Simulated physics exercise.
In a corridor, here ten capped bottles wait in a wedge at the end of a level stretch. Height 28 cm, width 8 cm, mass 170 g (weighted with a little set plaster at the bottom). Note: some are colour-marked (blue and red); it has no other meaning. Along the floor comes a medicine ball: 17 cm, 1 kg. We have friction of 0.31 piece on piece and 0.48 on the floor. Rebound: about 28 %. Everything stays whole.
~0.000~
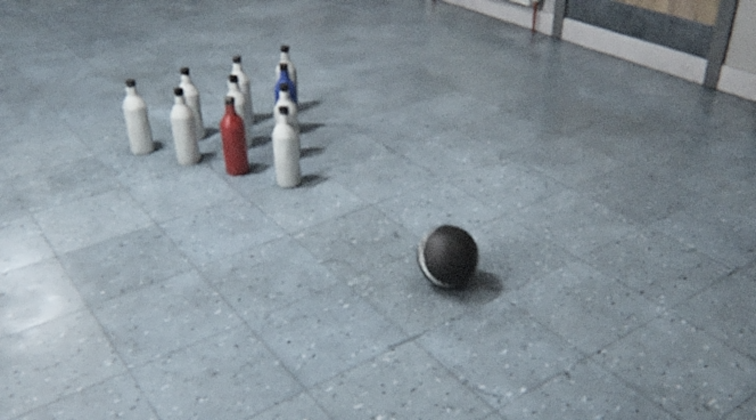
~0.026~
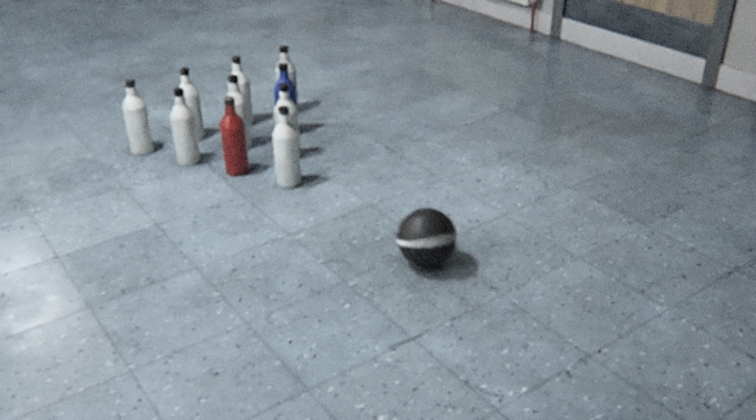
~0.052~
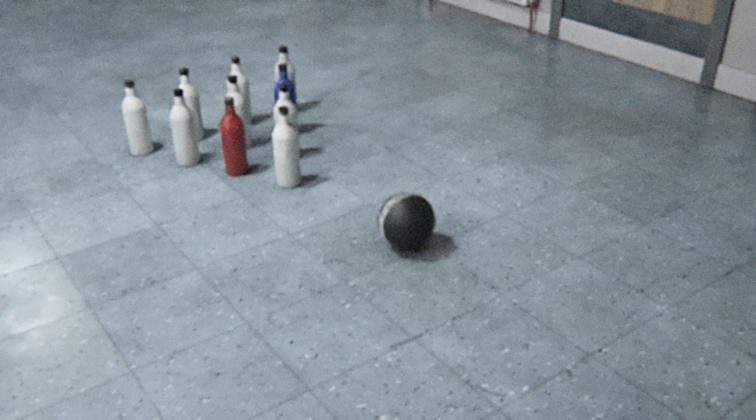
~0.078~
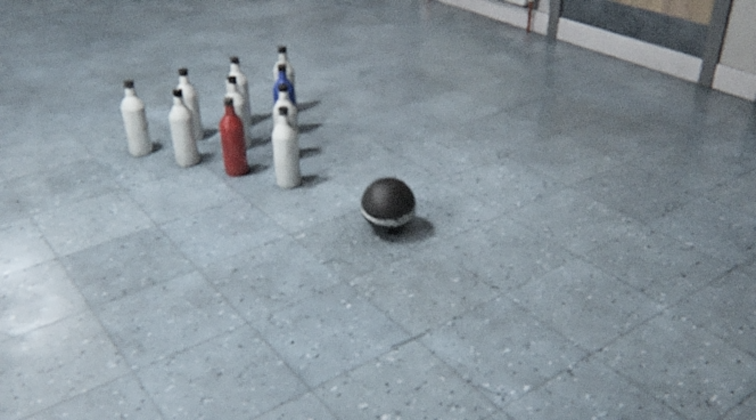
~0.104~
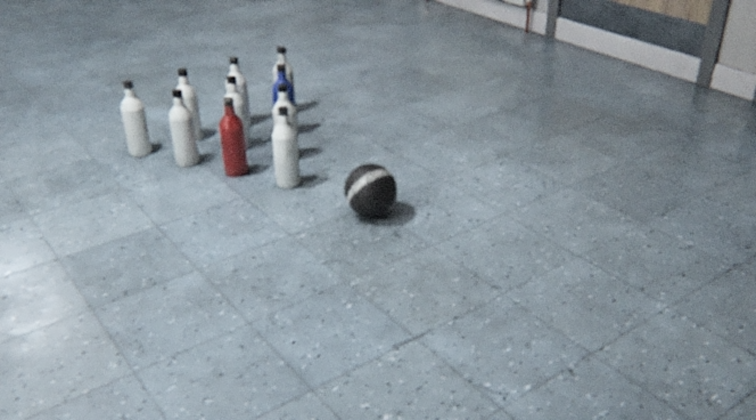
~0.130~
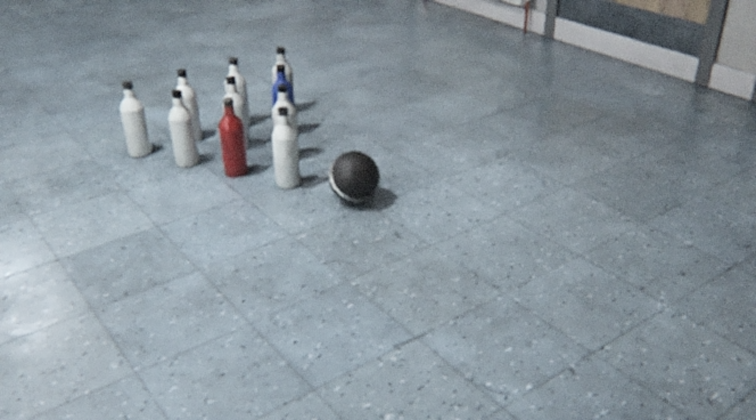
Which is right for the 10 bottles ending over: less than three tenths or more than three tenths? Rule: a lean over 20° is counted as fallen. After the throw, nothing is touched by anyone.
The toppled part surpasses three tenths.
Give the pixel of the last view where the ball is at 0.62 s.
Roughly (231, 64).
After 0.38 s, ball still moving; 5 of the 10 bottles over; blue bottle on its side.
After 0.62 s, ball still moving; 6 of the 10 bottles over; blue bottle lying flat.
In the end (1.3 s), ball rolling away; 6 of the 10 bottles over; blue bottle lying flat; red bottle unmoved. That is 60 per cent. From the last view, middles, red bottle near (232, 137).
